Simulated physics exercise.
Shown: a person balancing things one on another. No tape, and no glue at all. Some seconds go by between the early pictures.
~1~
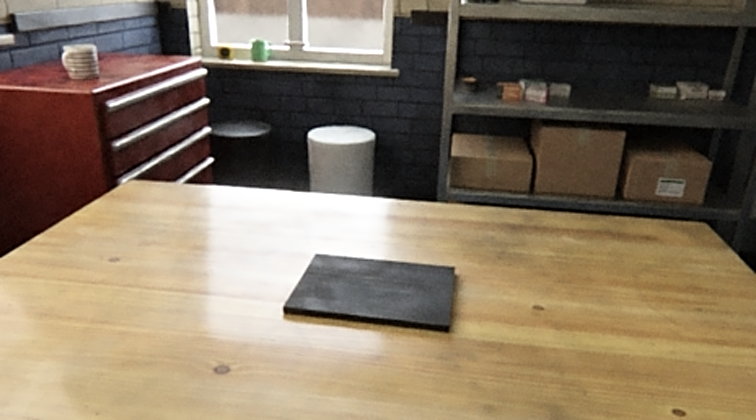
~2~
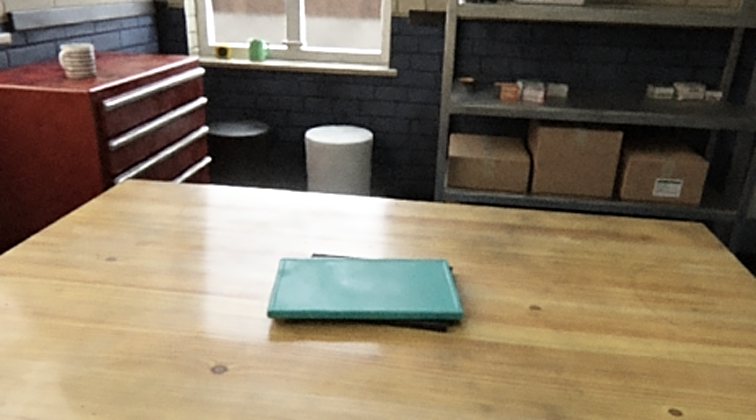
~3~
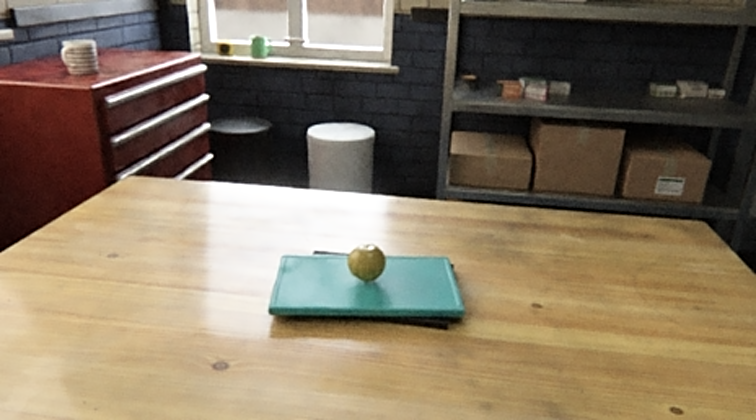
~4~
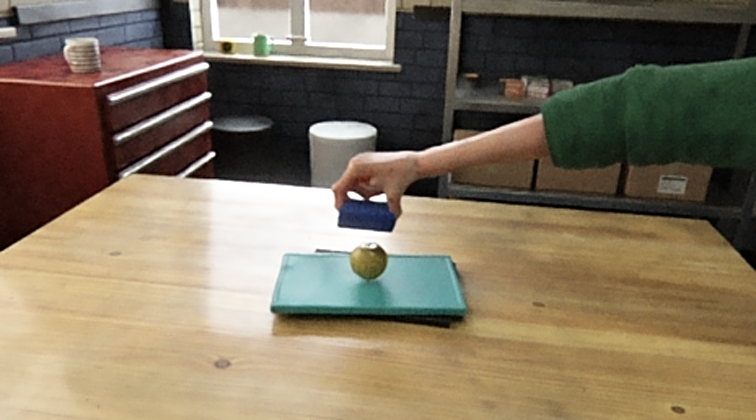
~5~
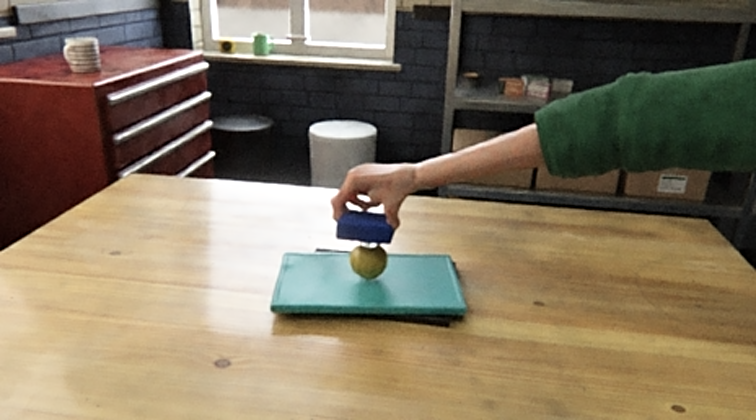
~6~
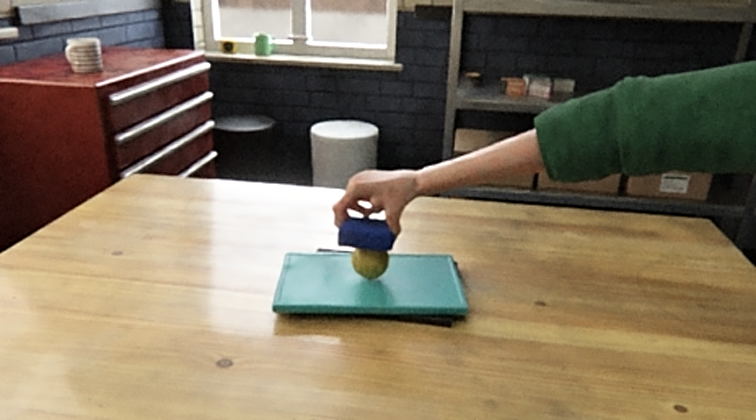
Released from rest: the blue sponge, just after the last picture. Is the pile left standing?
No, it falls.
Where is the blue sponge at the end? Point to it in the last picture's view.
Near (310, 265).
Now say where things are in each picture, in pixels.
In the first picture, the last thing is not in view yet.
In the second picture, the last thing is not in view yet.
In the third picture, the last thing is not in view yet.
The fourth picture shows still above its spot; blue sponge (368, 215); turquoise tray (368, 282).
The fifth picture shows still above its spot; blue sponge (366, 226); yellow apple (369, 260).
The sixth picture shows in place under the hand; blue sponge (368, 233).
Then, 0.40 s later than the last frame, blue sponge now fallen.
Then, 0.50 s later than the last frame, things are still on the move.
Then, 1.00 s later than the last frame, nothing new.
Then, 2.30 s later than the last frame, blue sponge resting near (309, 263).
When it is over, fallen, blue sponge; the other 3 as before. End places, in pixels of the last picture, blue sponge near (309, 265). The pile loses its balance.
